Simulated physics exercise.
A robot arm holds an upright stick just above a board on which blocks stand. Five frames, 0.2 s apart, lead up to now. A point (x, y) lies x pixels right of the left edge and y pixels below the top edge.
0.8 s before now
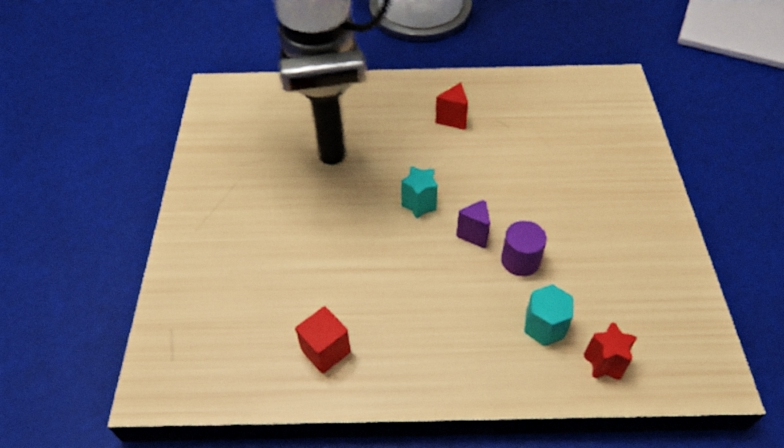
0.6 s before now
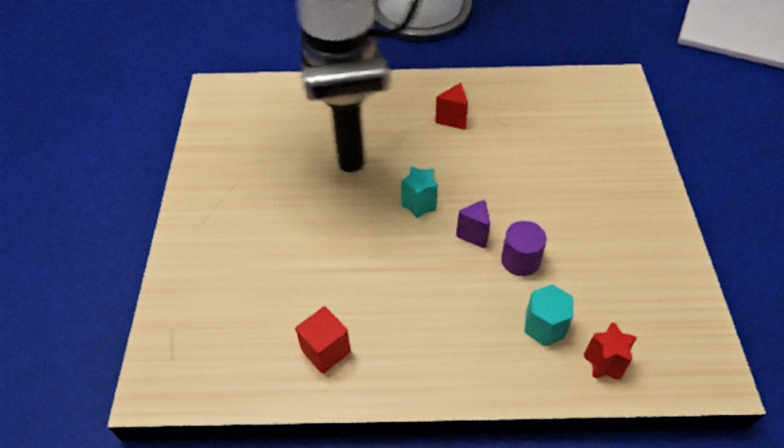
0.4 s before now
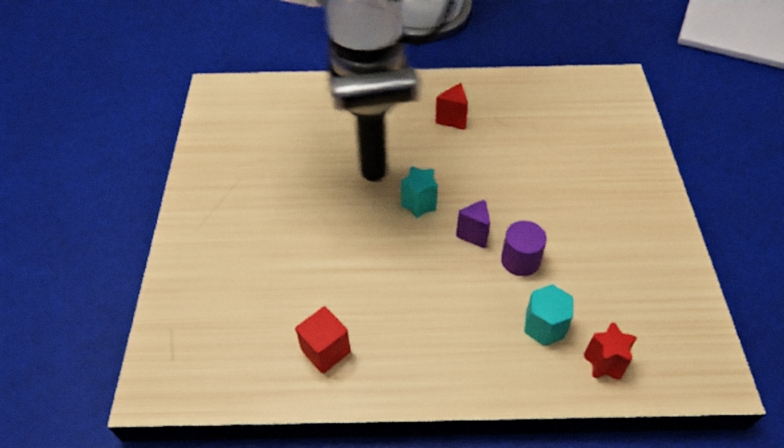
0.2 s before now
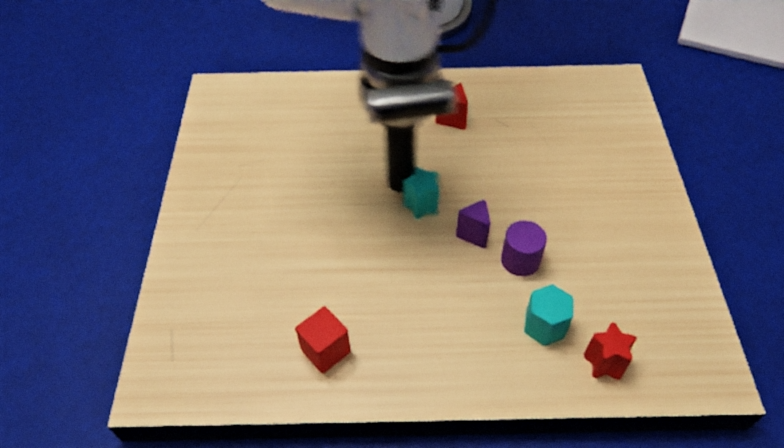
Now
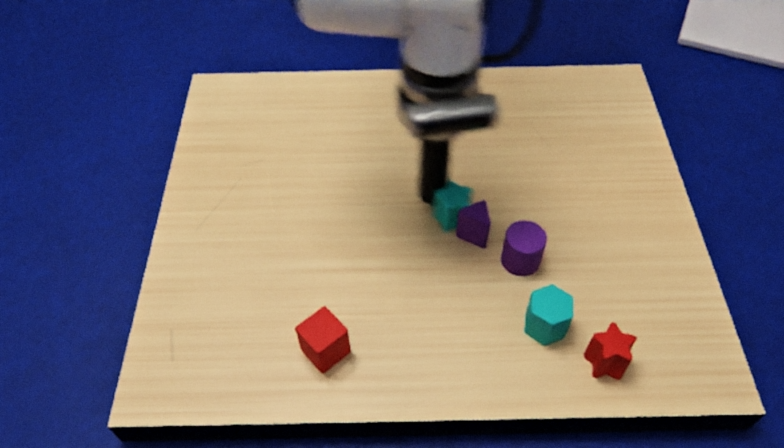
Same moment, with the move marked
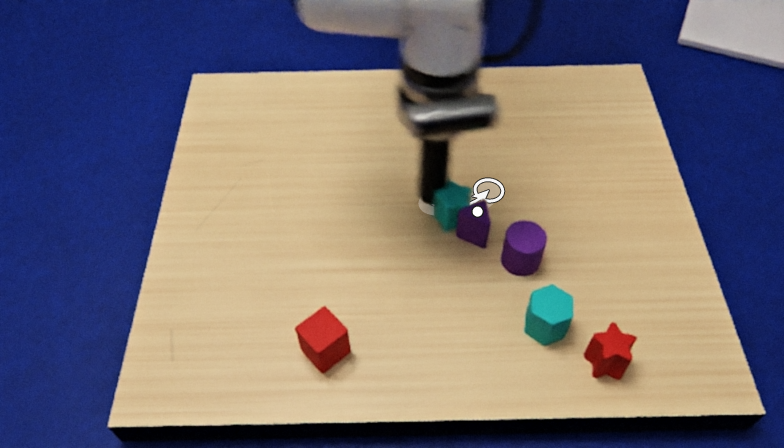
A robot arm holding a dark upright stick moves over a pale wooden board on a blue surface, seen from above at an angle by a still camera. A red triangular block sits near the top, a turquoise star, purple triangular piece, purple cylinder, turquoise hexagon and red star run diagonally toward the lower right, and a red cube lies lower left. The stick slides rightward and slightly down, meets the turquoise star and pushes it a short way to the purple triangular piece.
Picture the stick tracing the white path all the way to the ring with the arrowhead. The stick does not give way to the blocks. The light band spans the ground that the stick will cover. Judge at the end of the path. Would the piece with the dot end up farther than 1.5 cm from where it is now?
It seems so.
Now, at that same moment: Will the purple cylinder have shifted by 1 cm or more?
No
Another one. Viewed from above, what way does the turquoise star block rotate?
The answer is clockwise.
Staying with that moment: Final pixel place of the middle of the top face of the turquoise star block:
If I read the scene right, the answer is (482, 201).
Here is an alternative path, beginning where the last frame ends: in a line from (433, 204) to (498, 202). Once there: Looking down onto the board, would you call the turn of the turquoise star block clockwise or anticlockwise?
The answer is clockwise.
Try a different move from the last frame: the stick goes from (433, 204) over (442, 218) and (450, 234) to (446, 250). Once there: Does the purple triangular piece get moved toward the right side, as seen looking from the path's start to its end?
I'd say no.
The drawn path runs from (433, 204) by way of (454, 207) and (474, 202) to (489, 190); the dot is on the purple triangular piece.
On the path given first. Halfway along, stick at (466, 196); turquoise star block at (481, 201), turned 20° clockwise; purple triangular piece at (495, 224), turned 15° clockwise.
At the end, stick at (490, 181); turquoise star block at (482, 201), turned 30° clockwise; purple triangular piece at (495, 224), turned 15° clockwise; purple cylinder not moved.
